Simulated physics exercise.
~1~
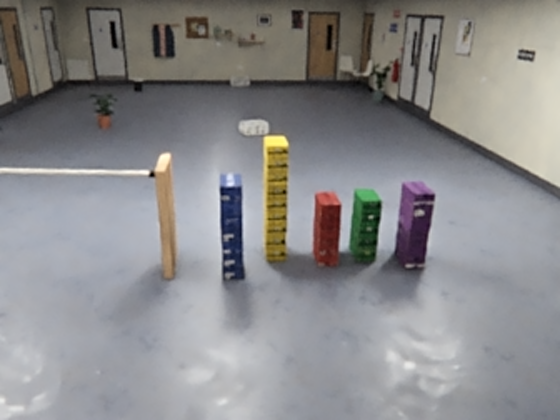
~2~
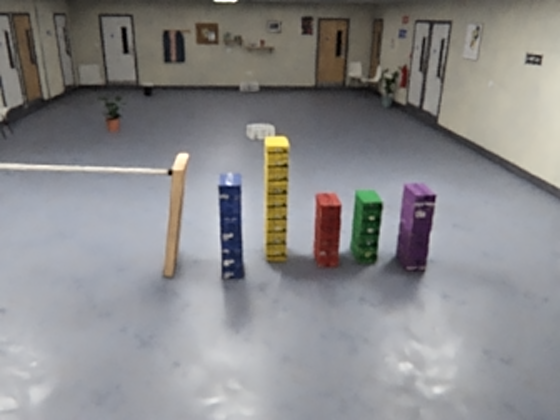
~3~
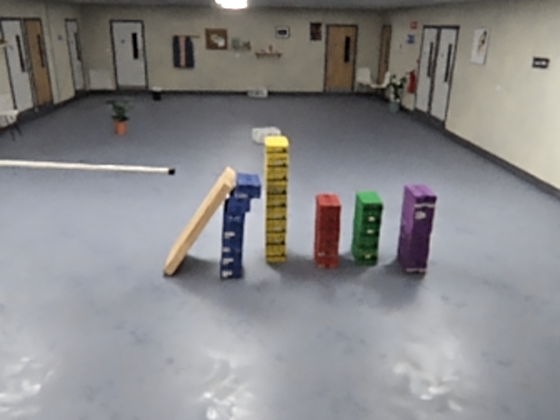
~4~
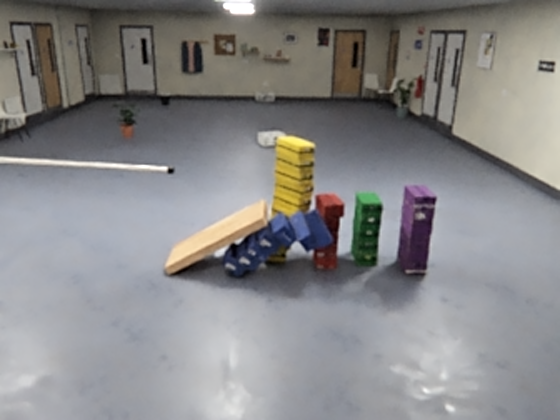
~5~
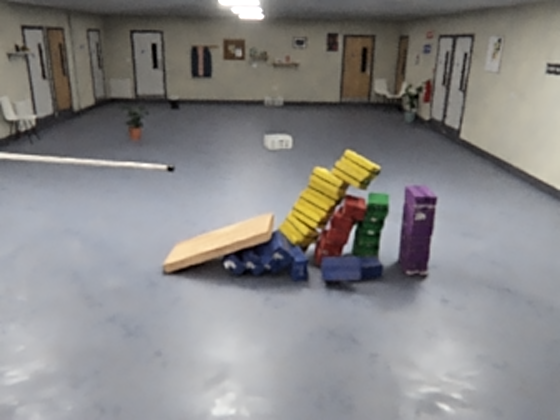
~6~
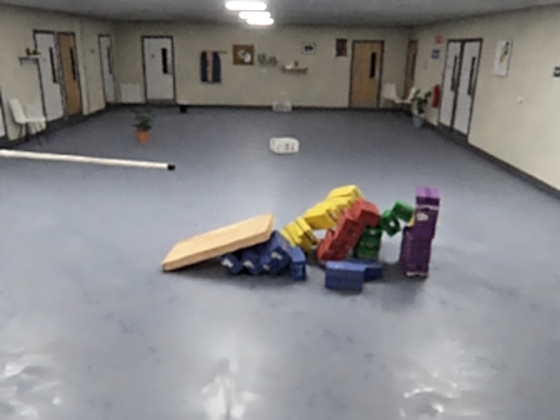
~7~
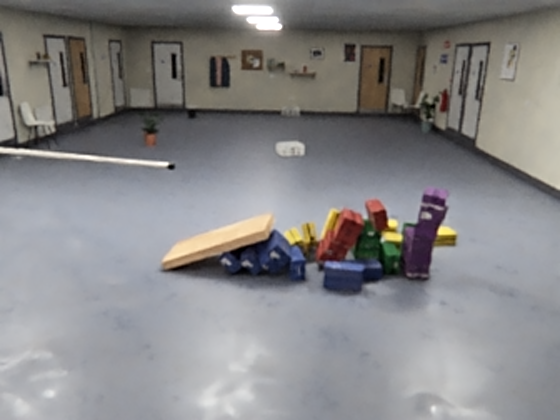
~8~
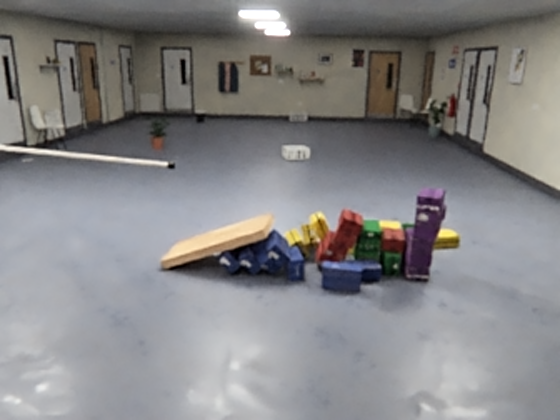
The clip shows a wooden board tipping rightward into a row of coloured box stacks in a large room, toppling the blue stack, then the yellow, red and green ones, which end in a jumbled heap against the purple stack, still standing slightly askew.
